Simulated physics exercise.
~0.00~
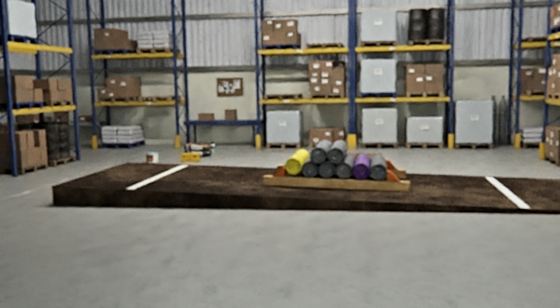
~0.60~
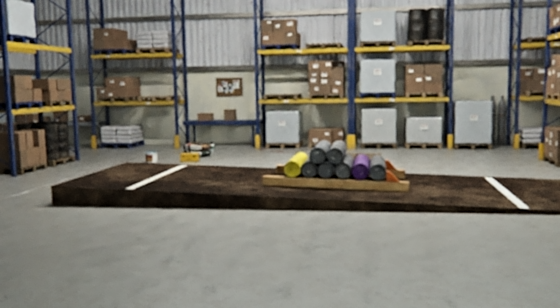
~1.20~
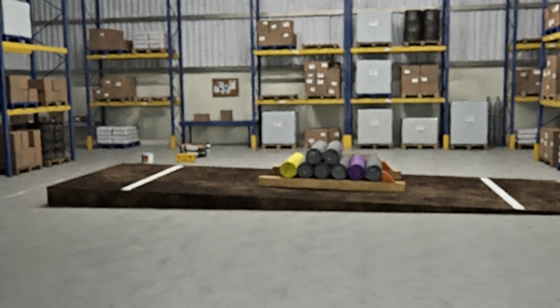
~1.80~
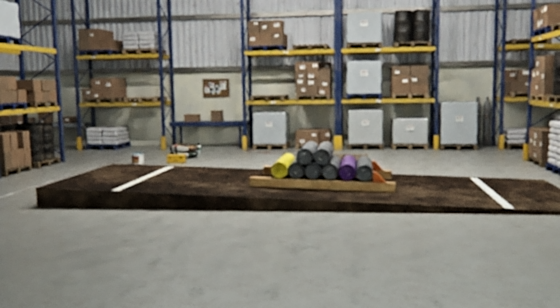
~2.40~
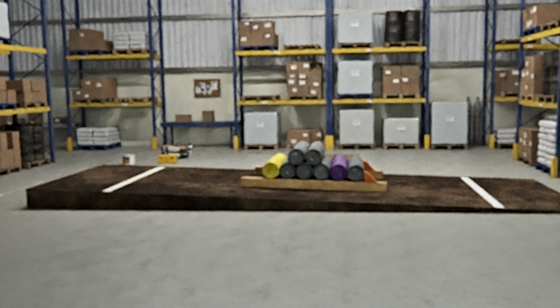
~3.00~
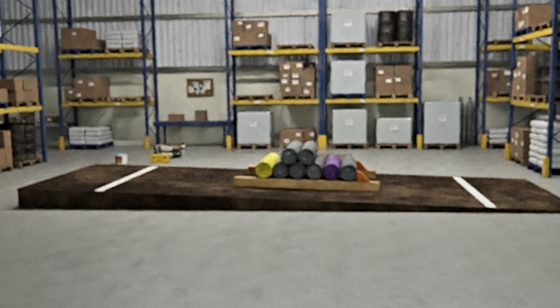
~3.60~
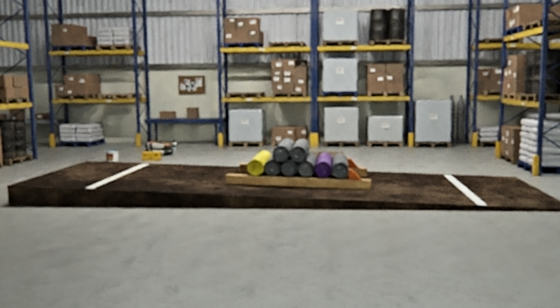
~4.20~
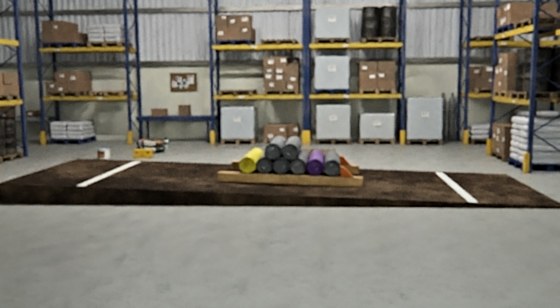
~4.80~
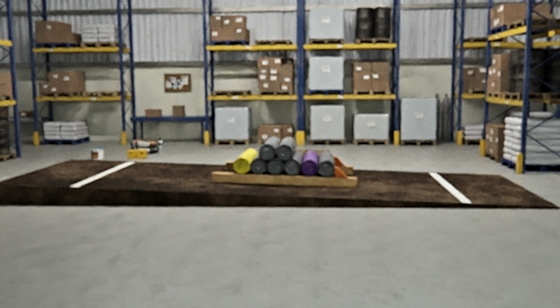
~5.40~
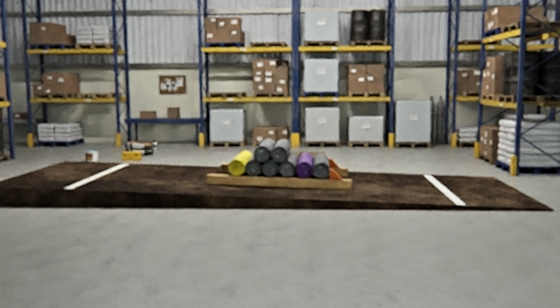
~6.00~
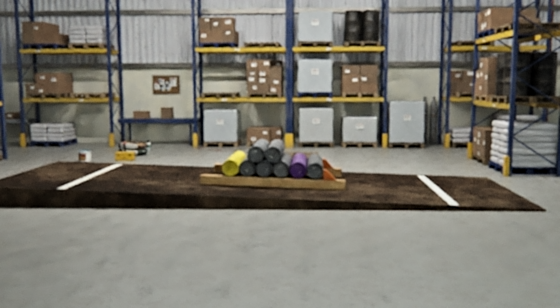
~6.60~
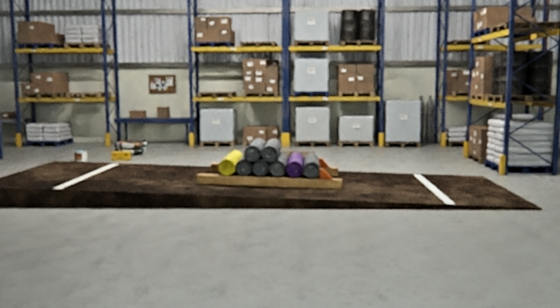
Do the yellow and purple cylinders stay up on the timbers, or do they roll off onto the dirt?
They both stay up on the timbers, with the yellow one at the left end of the pile and the purple one towards the right.
The view drifted slowly to the right across a warehouse, where a pile of grey cylinders, with one yellow and one purple, lay on timbers over a dark dirt pad. Nothing rolled, and the pile was still stacked there at the end.
